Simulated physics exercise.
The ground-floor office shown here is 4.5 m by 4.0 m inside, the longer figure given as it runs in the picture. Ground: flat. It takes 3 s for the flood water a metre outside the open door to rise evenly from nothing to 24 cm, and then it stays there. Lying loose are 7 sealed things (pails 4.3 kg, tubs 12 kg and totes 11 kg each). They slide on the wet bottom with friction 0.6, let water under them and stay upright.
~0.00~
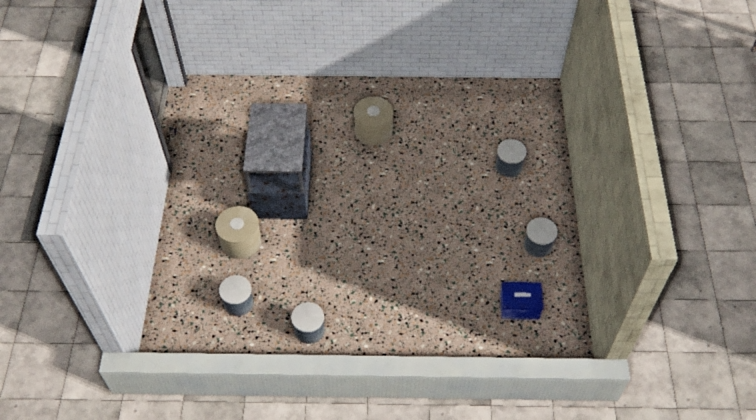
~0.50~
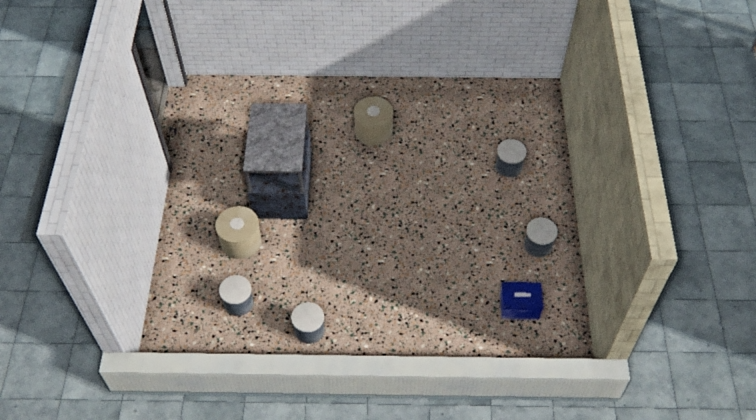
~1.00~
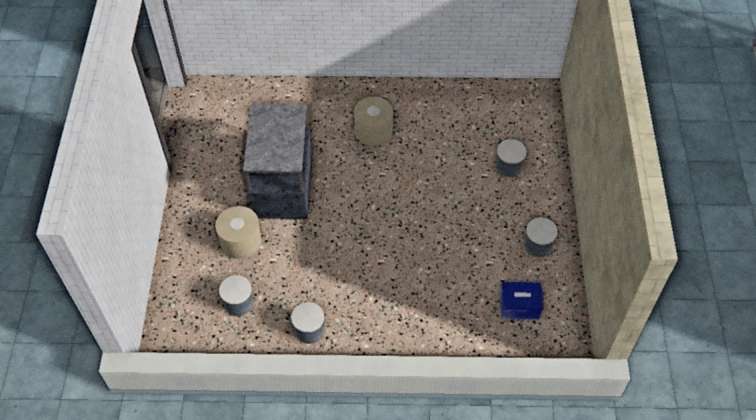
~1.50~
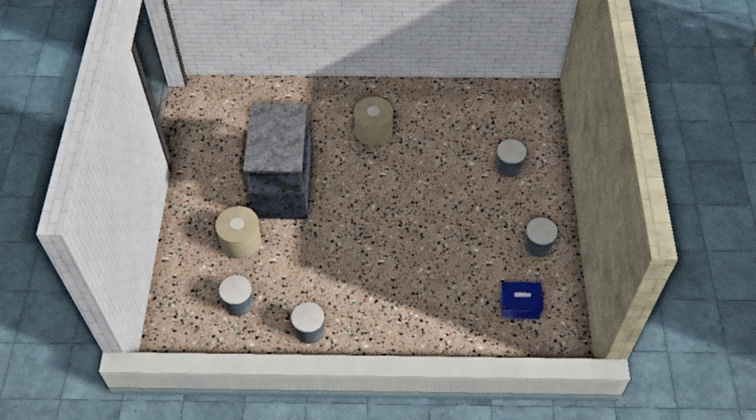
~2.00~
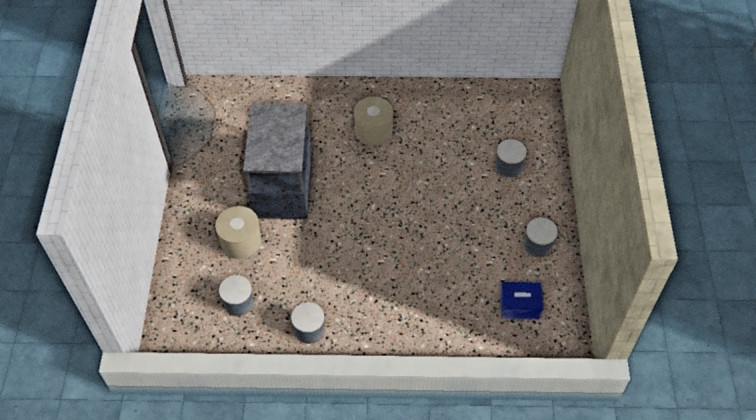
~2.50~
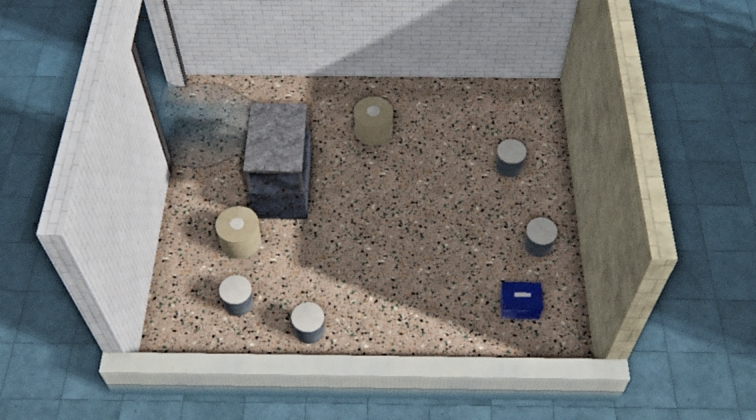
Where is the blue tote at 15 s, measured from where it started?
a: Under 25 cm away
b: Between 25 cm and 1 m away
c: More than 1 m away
More than 1 m away.
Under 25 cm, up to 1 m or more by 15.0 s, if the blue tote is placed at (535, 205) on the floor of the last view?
It goes a long way.
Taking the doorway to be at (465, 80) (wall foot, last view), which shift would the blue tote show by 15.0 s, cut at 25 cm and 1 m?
The blue tote drifts well away.
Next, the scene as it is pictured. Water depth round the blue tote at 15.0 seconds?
Roughly 11 cm at that moment.
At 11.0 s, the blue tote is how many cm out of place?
Roughly 200 cm.
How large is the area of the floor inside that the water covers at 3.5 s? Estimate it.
My estimate is roughly 4.0 m2.
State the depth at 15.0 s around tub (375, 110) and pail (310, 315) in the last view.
Around 14 cm and 16 cm.
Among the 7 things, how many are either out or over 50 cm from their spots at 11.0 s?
By then the count is 7.
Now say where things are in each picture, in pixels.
The blue tote at (523, 295), on the bottom; 0.0 m2 under water; 0 of 7 have shifted, in the first frame.
The blue tote at (523, 295) rests on the ground; 0.0 m2 under water; 0 of 7 have shifted, in the second frame.
The blue tote at (523, 295), on the bottom; water covers 0.0 m2; 0 of 7 have shifted, in the third frame.
The blue tote at (523, 295), on the bottom; 0.0 m2 under water; 0 of 7 have shifted, in the fourth frame.
The blue tote at (523, 295) rests on the ground; water covers 0.3 m2; 0 of 7 have shifted, in the fifth frame.
The blue tote at (523, 295) rests on the ground; 1.1 m2 under water; 0 of 7 have shifted, in the sixth frame.
After 3.5 s the blue tote is near (523, 295), 0.0 m from its start, aground; 0 afloat.
After 6.8 s the blue tote is near (523, 295), 0.0 m from its start, aground; 3 afloat.
After 11.0 s the blue tote is near (312, 299), 2.1 m from its start, afloat; 7 afloat.
After 15.0 s the blue tote is near (327, 212), 2.2 m from its start, afloat; 7 afloat.
